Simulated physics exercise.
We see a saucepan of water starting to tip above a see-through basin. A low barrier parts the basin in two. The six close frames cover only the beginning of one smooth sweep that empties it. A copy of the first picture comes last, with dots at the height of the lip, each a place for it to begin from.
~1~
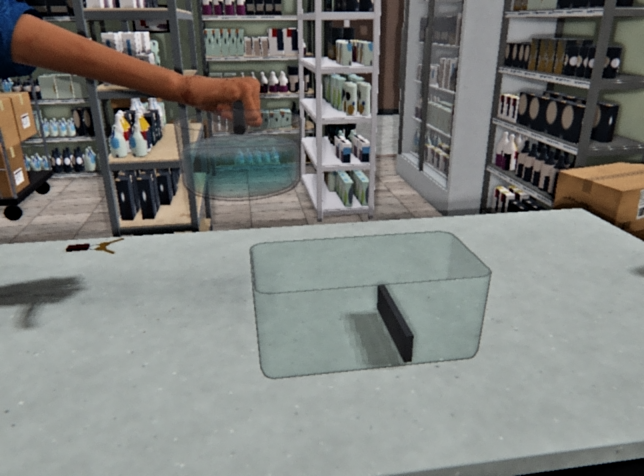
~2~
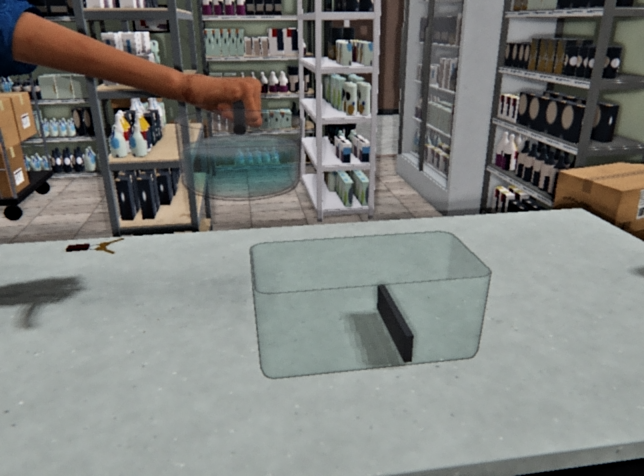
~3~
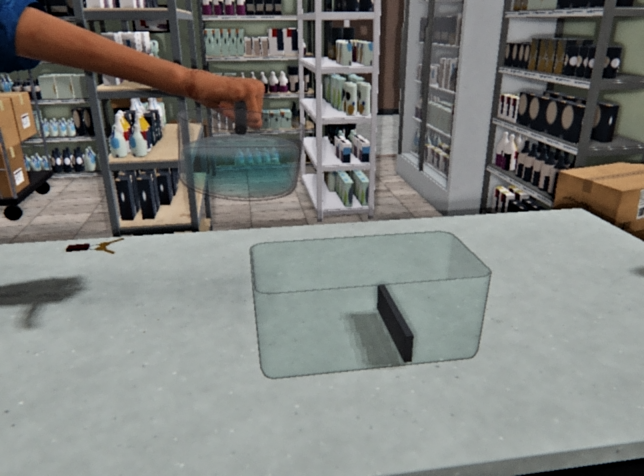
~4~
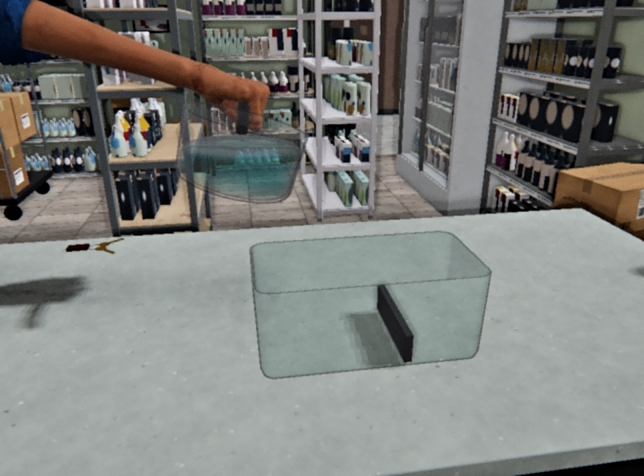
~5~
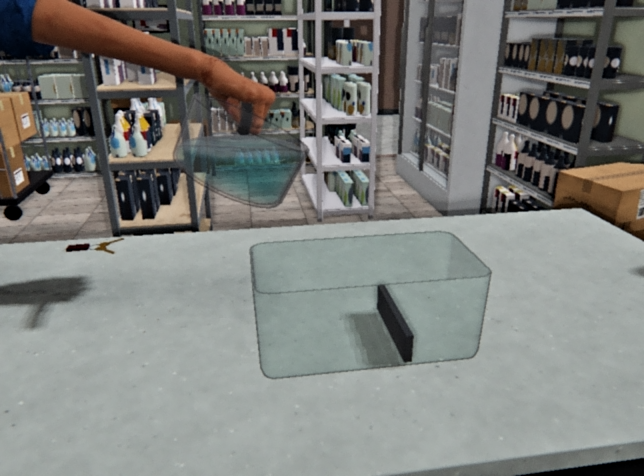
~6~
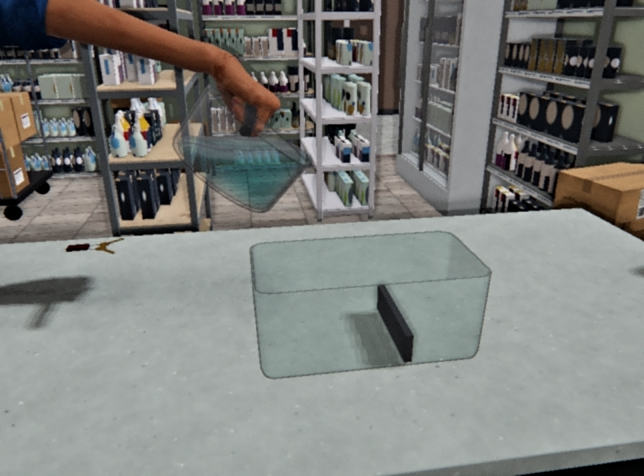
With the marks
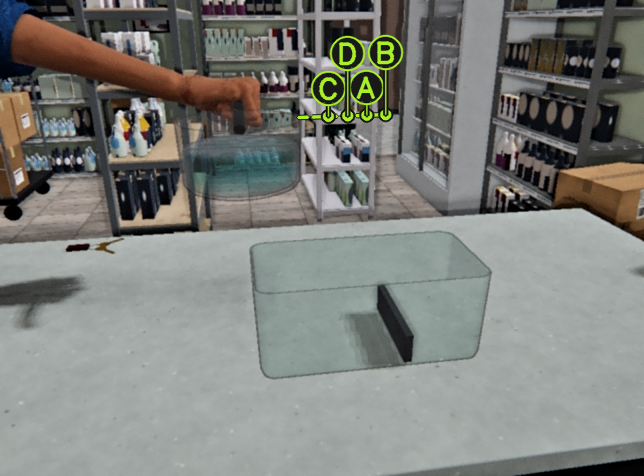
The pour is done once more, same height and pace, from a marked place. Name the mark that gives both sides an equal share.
The best dot is A.
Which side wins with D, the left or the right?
More ends on the left.
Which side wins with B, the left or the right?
The right side.
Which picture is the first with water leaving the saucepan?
Picture 6.
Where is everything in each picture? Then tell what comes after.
Upright, lip at (298, 117); basin from (261, 375) to (476, 353); top of the wall at (394, 308); nothing has left yet.
Upright, lip at (299, 119); nothing has left yet.
Tipped about 7°, lip at (302, 125); nothing has left yet.
Tipped about 16°, lip at (305, 134); nothing has left yet.
Tipped about 27°, lip at (307, 147); nothing has left yet.
Tipped about 40°, lip at (306, 161); water is over the lip, down to (306, 161).
On the marked copy, A at (366, 115); B at (385, 114); C at (328, 116); D at (347, 115).
If A is chosen, about 50 % ends left of the wall and 48 % right of it.
If B is chosen, about 21 % ends left of the wall and 77 % right of it.
If C is chosen, about 92 % ends left of the wall and 5 % right of it; 3 % is lost outside.
If D is chosen, about 72 % ends left of the wall and 26 % right of it.
